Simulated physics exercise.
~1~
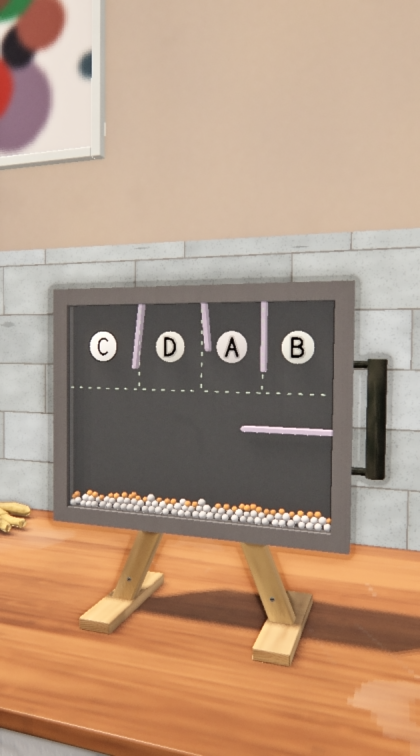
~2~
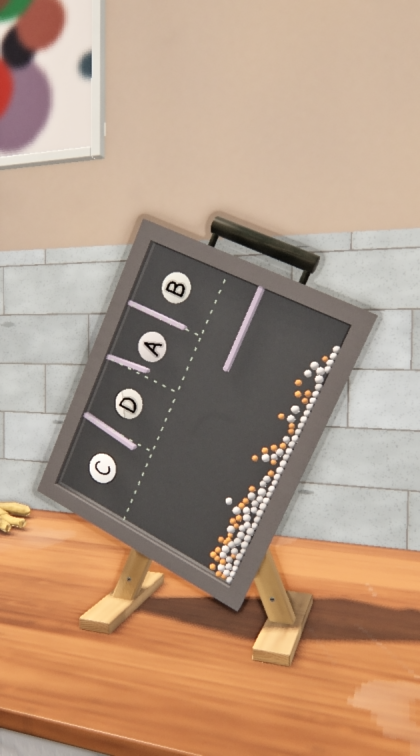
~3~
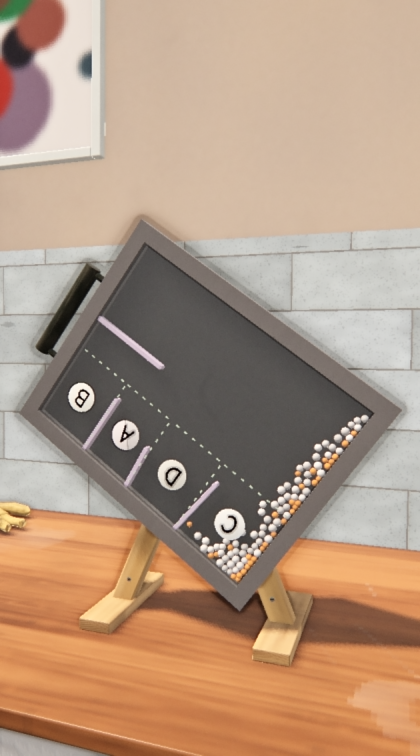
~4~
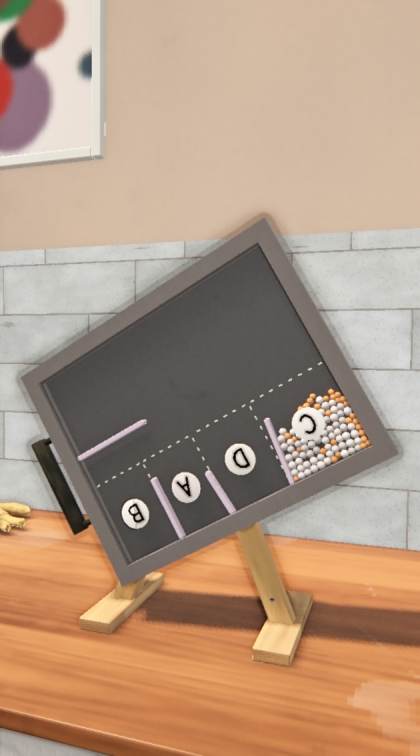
A dark, gray-framed case with a clear face, filled along its bottom with small white and orange beads, stands on wooden feet on a wooden counter before a gray tiled wall, seen from the front by a still camera. Four lettered pockets, C, D, A and B, line its top between pale purple strips, and a black handle sits at the right. The case turns anticlockwise, and the beads slide along the wall toward the lower right. As it tips further over, they pour into pocket C. It ends nearly upside down, tilted, with the beads heaped in C and the other pockets empty.
